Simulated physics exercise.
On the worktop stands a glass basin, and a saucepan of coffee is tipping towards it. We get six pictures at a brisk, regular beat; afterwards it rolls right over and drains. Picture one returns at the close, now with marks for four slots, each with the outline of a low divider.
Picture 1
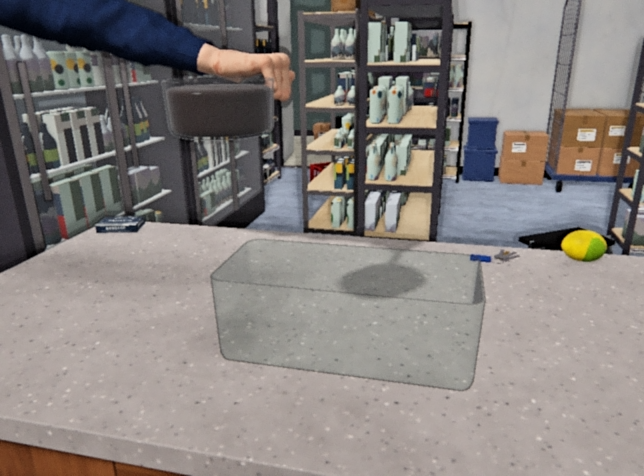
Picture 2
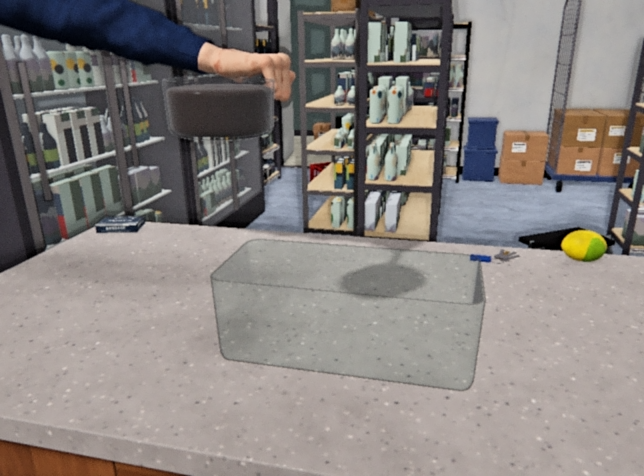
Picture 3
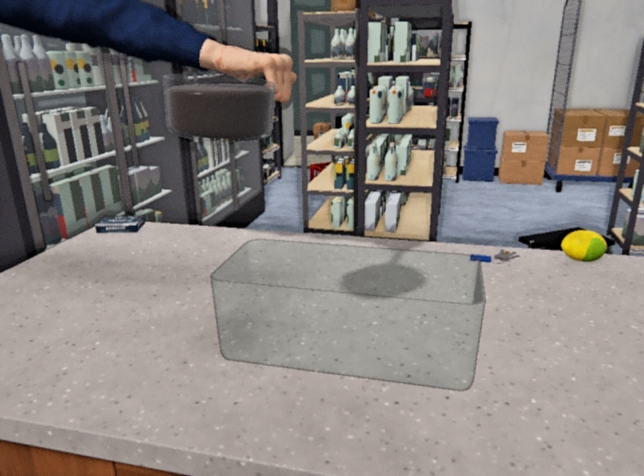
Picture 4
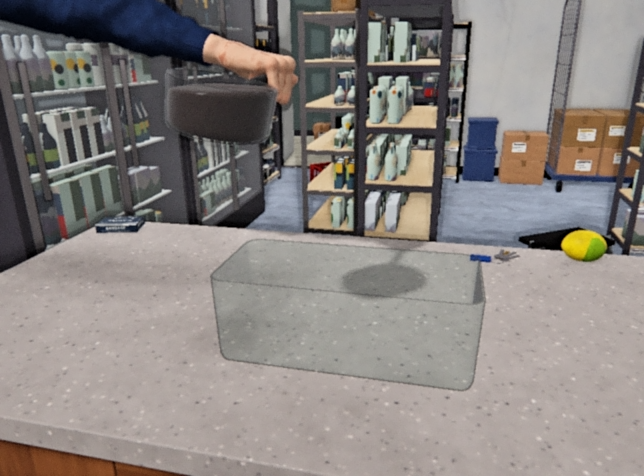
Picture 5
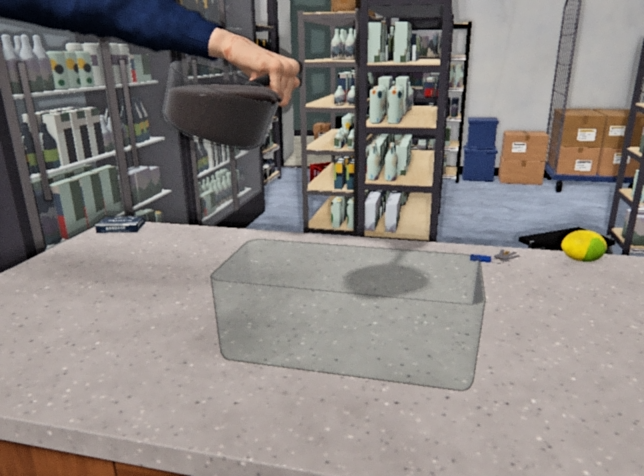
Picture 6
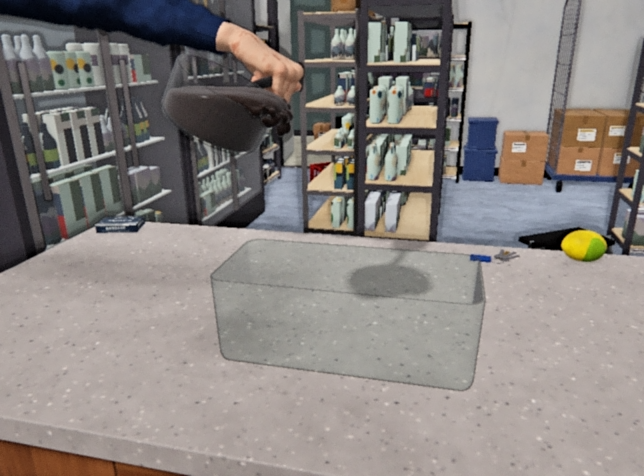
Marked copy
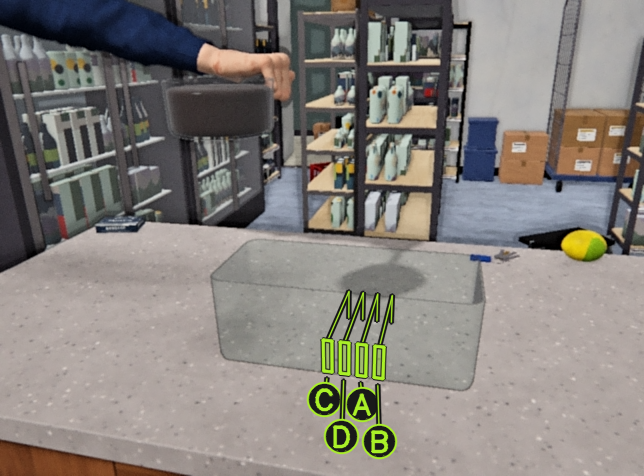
To begin with, a hand reaching in from the left holds a dark saucepan level above an empty glass basin on a speckled worktop. The hand then gradually tilts the pan down towards the right, and a little dark coffee comes over its lower lip, while the basin stays still.
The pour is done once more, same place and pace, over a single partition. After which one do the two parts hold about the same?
The best slot is C.
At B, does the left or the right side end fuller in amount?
The left side.
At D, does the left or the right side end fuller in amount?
The left one.
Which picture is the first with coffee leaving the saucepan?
In picture 5.
On the marked copy, A at (360, 382); B at (377, 385); C at (326, 378); D at (343, 380).
With A, about 94 % ends left of the wall and 4 % right of it.
With B, about 90 % ends left of the wall and 8 % right of it.
With C, about 49 % ends left of the wall and 50 % right of it.
With D, about 77 % ends left of the wall and 21 % right of it.
